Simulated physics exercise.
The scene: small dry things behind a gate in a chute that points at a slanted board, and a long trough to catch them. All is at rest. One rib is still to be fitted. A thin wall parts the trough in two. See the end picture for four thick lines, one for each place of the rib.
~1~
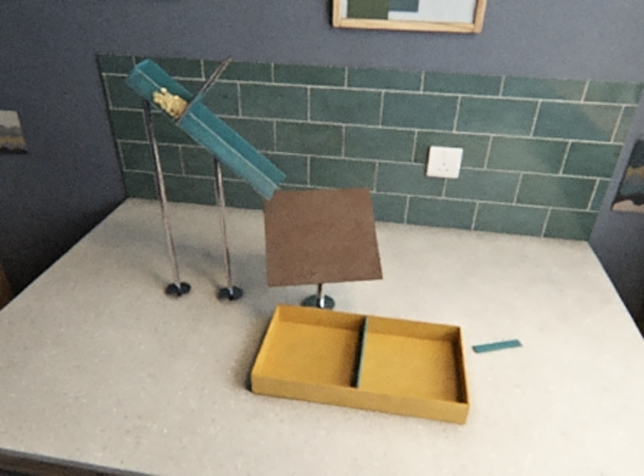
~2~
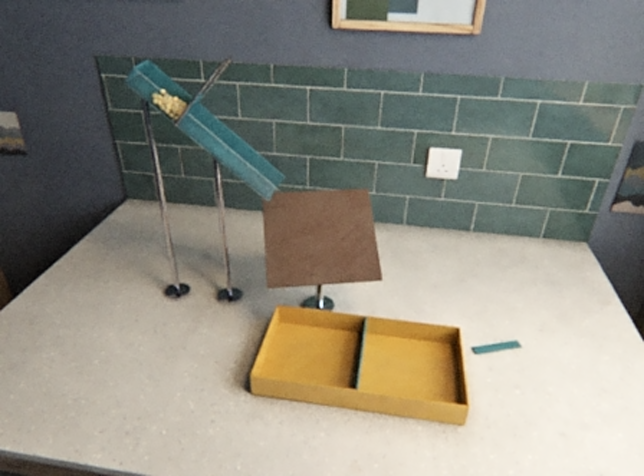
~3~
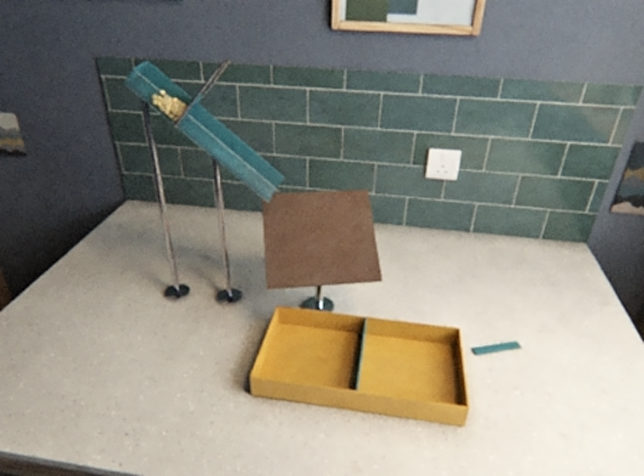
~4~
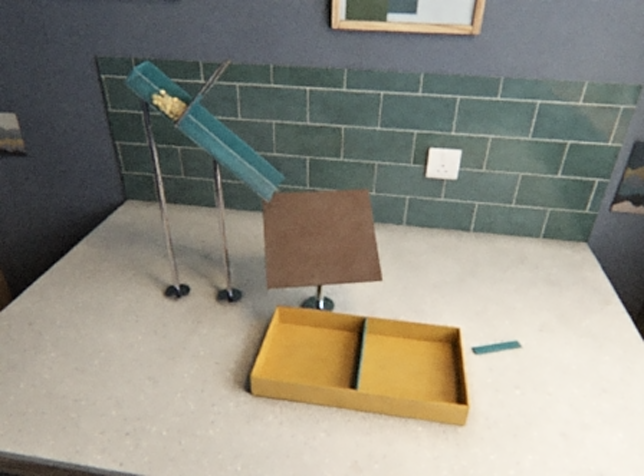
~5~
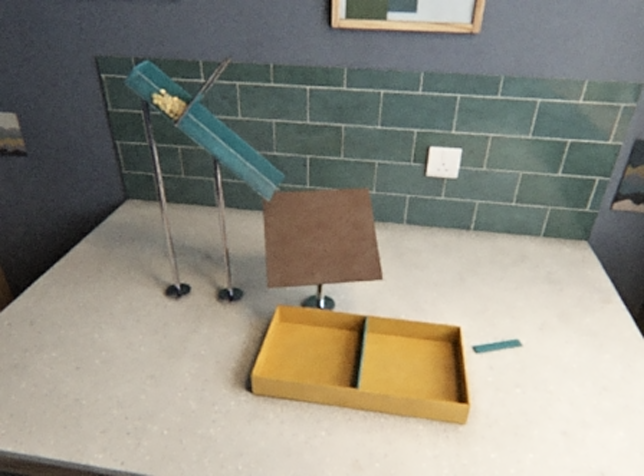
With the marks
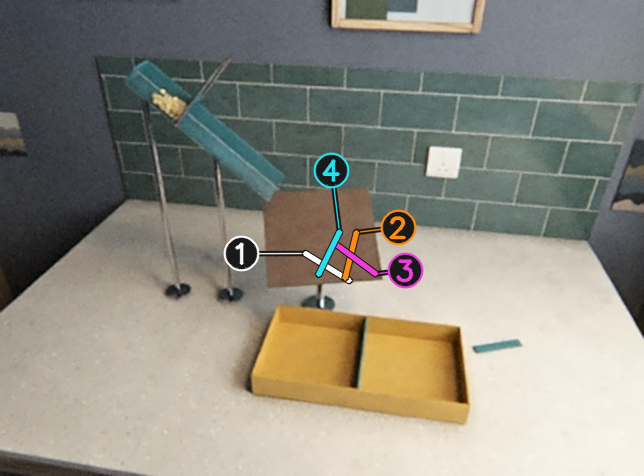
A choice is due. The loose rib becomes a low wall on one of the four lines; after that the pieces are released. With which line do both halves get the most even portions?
Go for 3.
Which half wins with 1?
More lands on the right.
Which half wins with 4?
Left.
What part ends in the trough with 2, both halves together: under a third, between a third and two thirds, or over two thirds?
Over two thirds.
On the marked copy, line 1 from (305, 253) to (349, 280); line 2 from (356, 232) to (345, 278); line 3 from (334, 243) to (375, 273); line 4 from (339, 232) to (318, 274).
For line 1, of what is caught, none in the left half, all in the right.
For line 2, of what is caught, nearly all in the left half, a small part in the right.
For line 3, of what is caught, about half in the left half, about half in the right.
For line 4, of what is caught, nearly all in the left half, a small part in the right.
